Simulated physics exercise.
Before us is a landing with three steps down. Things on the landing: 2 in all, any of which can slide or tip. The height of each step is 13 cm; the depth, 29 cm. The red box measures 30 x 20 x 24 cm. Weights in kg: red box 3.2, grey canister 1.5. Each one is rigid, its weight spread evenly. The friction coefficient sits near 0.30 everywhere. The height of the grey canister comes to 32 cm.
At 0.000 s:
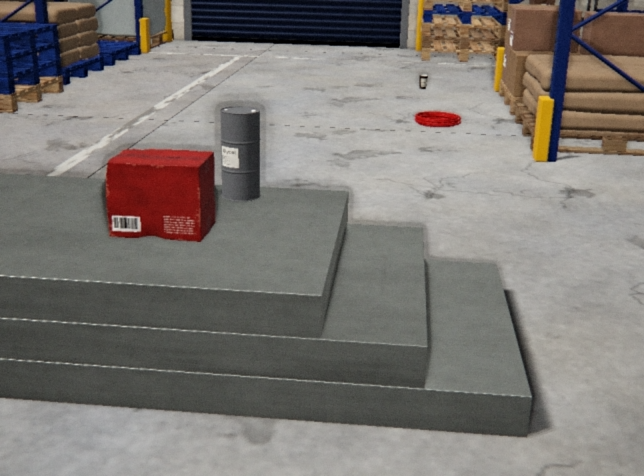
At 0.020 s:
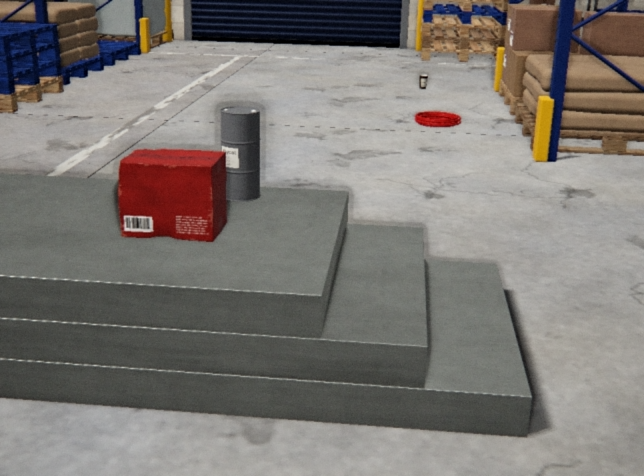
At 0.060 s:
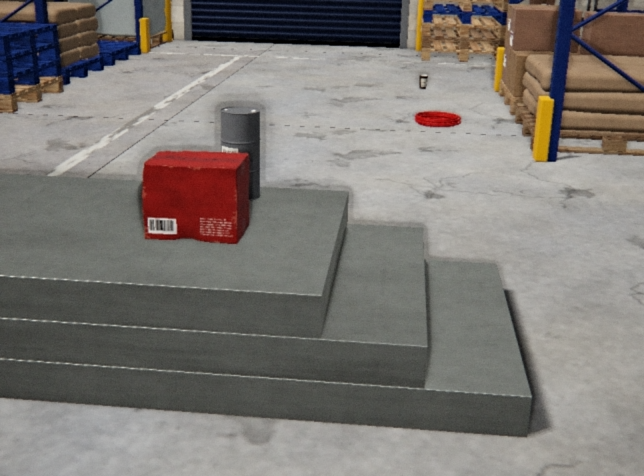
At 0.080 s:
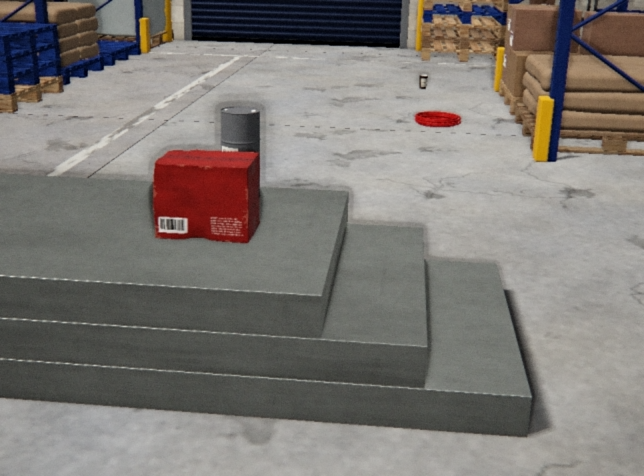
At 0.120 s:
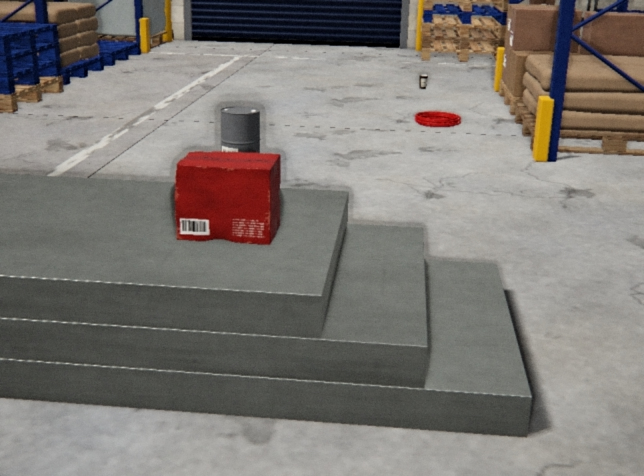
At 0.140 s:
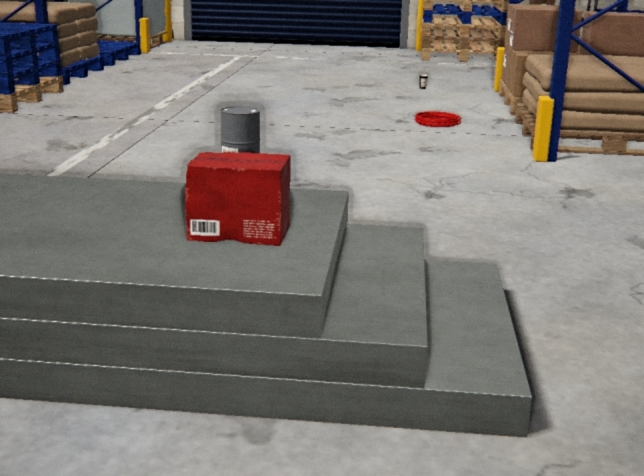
The clip opens on a warehouse floor with a grey stepped landing, where a red box sits to the left of a grey canister. The box slides steadily right across the landing, passing in front of the canister and covering its lower part, and gets closer to the landing's right edge.
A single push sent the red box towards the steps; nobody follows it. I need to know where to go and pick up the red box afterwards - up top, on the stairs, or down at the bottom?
Look for it down at the bottom.
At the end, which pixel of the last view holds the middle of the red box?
It comes to rest near (609, 326).
Around 0.54 s, 10 cm past the top edge and 4 cm lower; red box near (370, 216).
Around 1.14 s, 55 cm past the top edge and 25 cm lower; red box near (508, 288).
Finally (2.0 s), 88 cm past the top edge and 36 cm lower; grey canister still in place (within 12 cm). Final places as that camera would see them, red box near (609, 326).
